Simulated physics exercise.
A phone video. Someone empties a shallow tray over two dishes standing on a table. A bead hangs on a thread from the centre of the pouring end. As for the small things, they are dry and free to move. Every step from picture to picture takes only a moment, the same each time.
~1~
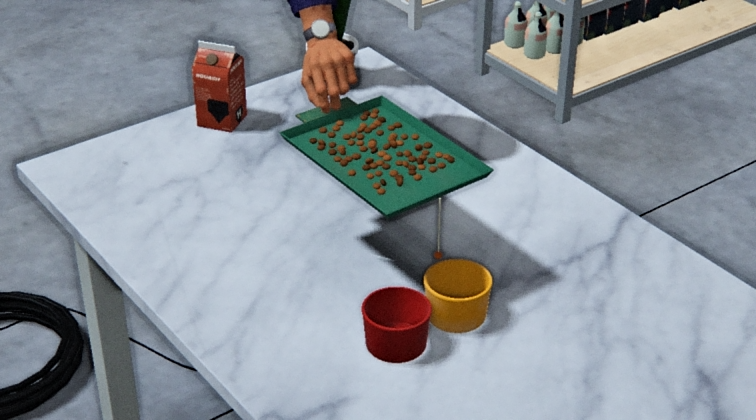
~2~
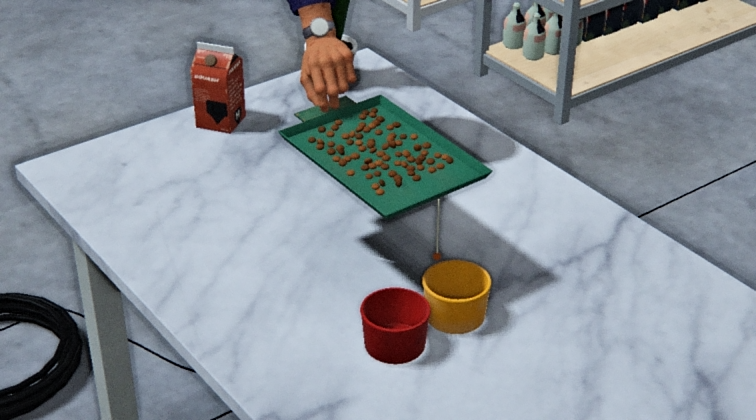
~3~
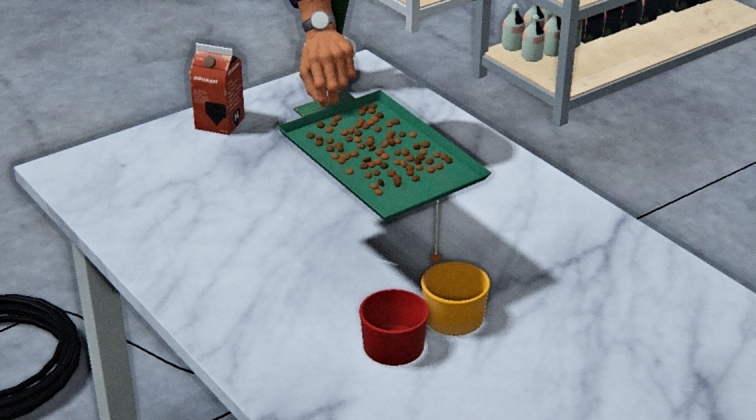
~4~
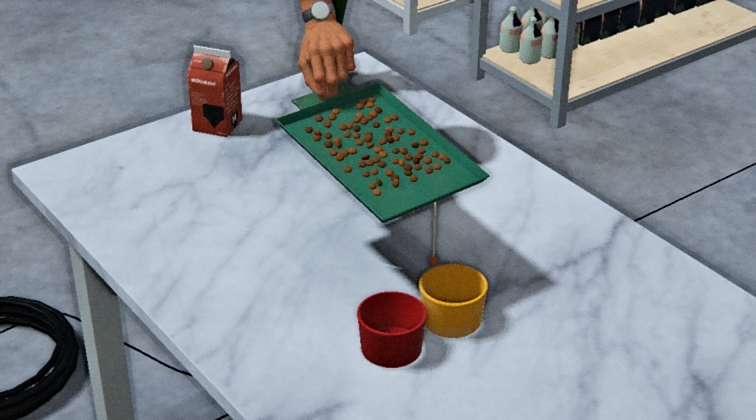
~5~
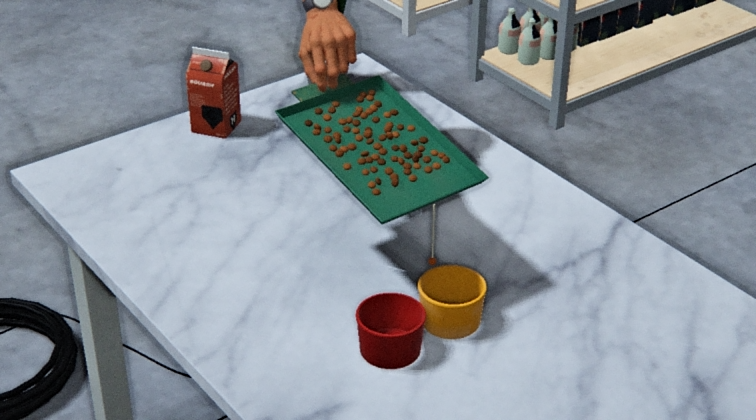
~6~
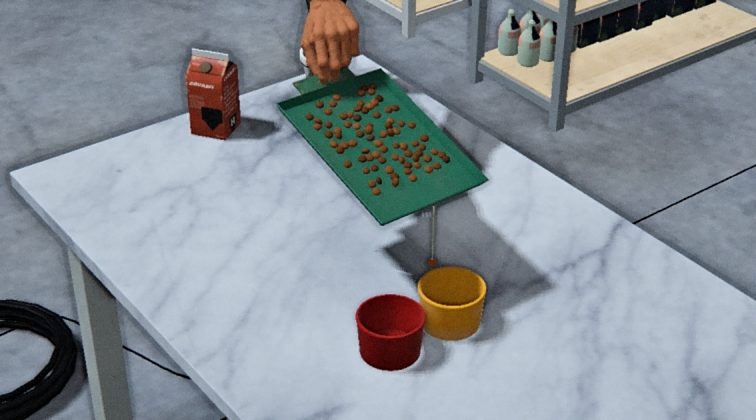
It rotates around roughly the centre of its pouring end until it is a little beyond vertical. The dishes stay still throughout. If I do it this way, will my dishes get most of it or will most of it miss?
The dishes get most of it.
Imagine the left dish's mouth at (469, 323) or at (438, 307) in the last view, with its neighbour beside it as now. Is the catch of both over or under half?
The pair would catch the lesser share the first time and the greater share the second time.
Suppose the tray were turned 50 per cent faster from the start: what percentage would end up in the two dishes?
About 50 %.
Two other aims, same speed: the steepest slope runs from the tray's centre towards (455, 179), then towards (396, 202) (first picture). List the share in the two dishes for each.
Around 10 per cent first, around 80 per cent next.
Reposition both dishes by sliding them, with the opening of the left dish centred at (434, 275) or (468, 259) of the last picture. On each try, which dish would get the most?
Result, try one: The dish at left; try two: The dish at left.
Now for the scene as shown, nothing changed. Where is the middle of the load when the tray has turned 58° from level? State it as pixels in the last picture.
I'd put the middle close to (442, 202).
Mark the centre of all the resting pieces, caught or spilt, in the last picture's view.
Close to (454, 318) in the last view.
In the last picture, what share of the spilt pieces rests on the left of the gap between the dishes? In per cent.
About 10 %.
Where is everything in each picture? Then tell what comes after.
The first picture shows corners of the pouring end (388, 210) and (487, 169), level; middle of the load (374, 151), bits of dog kibble; left dish (417, 339); right dish (478, 310); bead on its thread (438, 255).
The second picture shows corners of the pouring end (387, 211) and (486, 170), level; middle of the load (373, 151).
The third picture shows corners of the pouring end (386, 213) and (485, 172), tipped barely, level across its low end; middle of the load (372, 148).
The fourth picture shows corners of the pouring end (384, 215) and (483, 174), tipped a little, level across its low end; middle of the load (371, 145).
The fifth picture shows corners of the pouring end (383, 217) and (482, 176), tipped a little, level across its low end; middle of the load (370, 142).
The sixth picture shows corners of the pouring end (383, 219) and (482, 178), tipped clearly, level across its low end; middle of the load (371, 138); left dish (411, 347); right dish (472, 317).
Just after the last frame, tray tipped steeply; roughly two thirds on the tray; just a few in the right dish; roughly a quarter in the air.
A moment on, tray tipped right over; about a tenth on the tray; about a tenth in the left dish; roughly half in the right dish; roughly a quarter outside both; about a tenth in the air.
Further on, tray tipped past a quarter turn; about a tenth in the left dish; roughly half in the right dish; roughly a third outside both.
When it is over, tray tipped past a quarter turn; about a tenth in the left dish; roughly half in the right dish; roughly a third outside both.
